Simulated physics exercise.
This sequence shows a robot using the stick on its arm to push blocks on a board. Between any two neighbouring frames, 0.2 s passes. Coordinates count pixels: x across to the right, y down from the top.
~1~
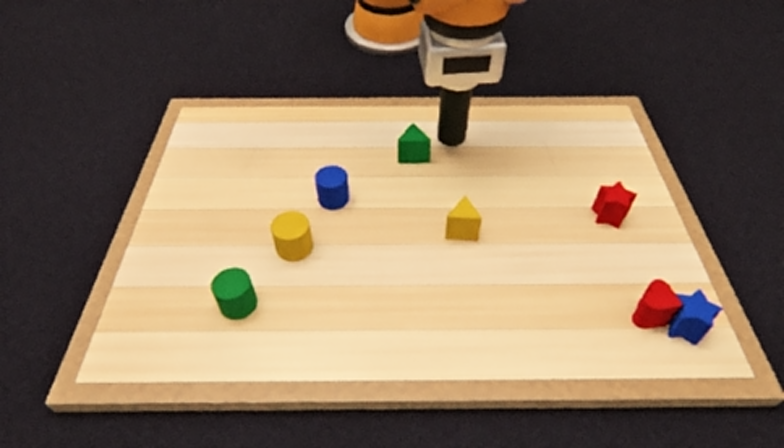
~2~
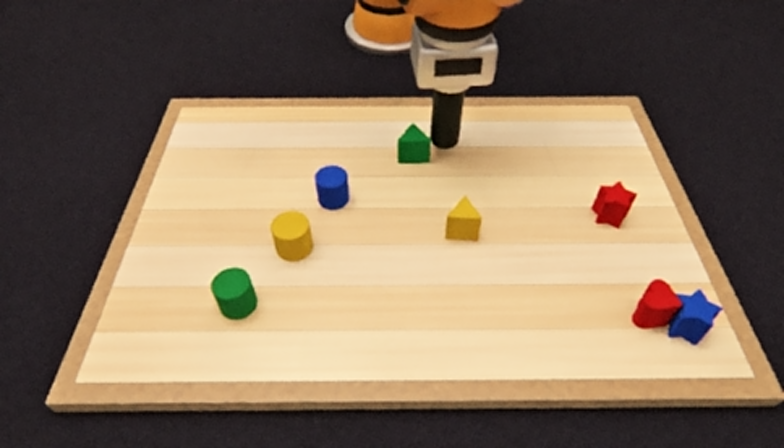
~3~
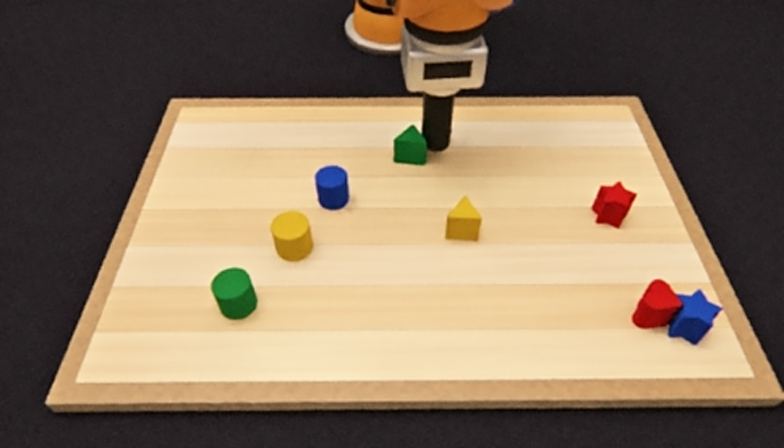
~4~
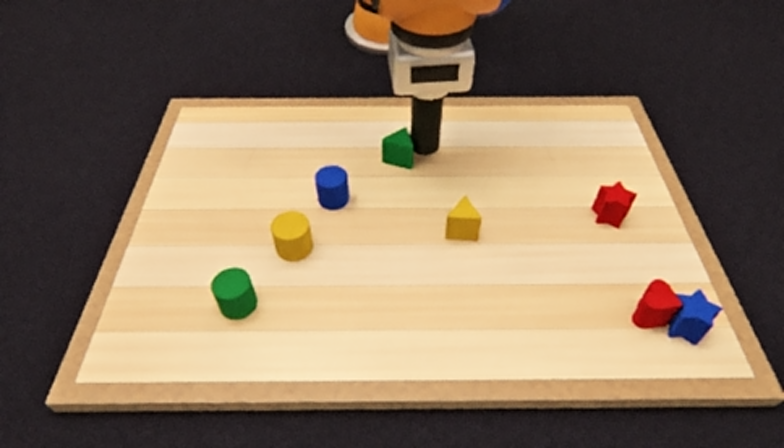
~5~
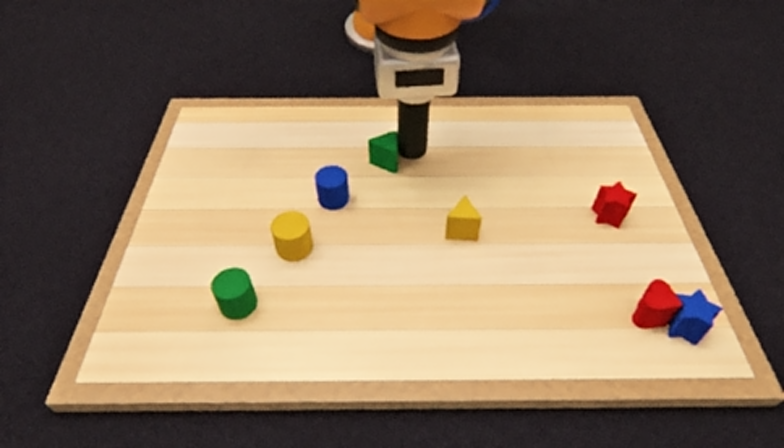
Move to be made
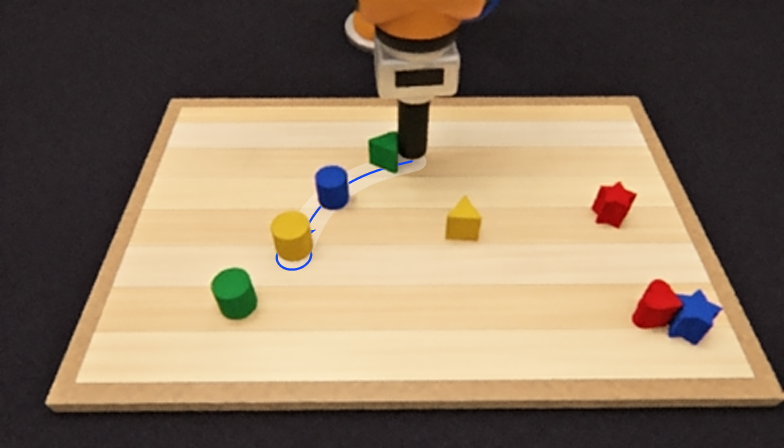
A robot arm moved its black stick left along the top of the wooden board and nudged the green triangular block a short way toward the blue cylinder, while the other blocks stayed still.
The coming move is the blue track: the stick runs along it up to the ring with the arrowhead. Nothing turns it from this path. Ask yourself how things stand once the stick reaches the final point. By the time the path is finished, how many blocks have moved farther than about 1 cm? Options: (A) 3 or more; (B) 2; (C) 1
The one that fits is A, 3 or more.
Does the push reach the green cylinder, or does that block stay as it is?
It gets moved.
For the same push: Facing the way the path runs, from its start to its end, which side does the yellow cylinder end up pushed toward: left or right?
It moves left.
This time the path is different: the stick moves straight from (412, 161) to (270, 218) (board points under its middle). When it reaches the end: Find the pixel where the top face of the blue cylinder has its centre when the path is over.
The spot you're after is about (259, 221) in the image.
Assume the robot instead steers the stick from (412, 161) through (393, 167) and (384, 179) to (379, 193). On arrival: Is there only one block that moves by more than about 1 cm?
That would be a yes.
Path on the board, from (412, 161) over (360, 178) and (318, 209) to (294, 256).
What follows on the original path. One third of the way, stick (359, 167); green triangular block (334, 147), turned 30° clockwise.
Two thirds of the way, stick (316, 200); yellow cylinder (281, 237); blue cylinder (293, 209); green triangular block (328, 148), turned 50° clockwise.
At the end, stick (292, 245); green cylinder (222, 296); yellow cylinder (251, 268); blue cylinder (252, 237); green triangular block (328, 148), turned 50° clockwise.
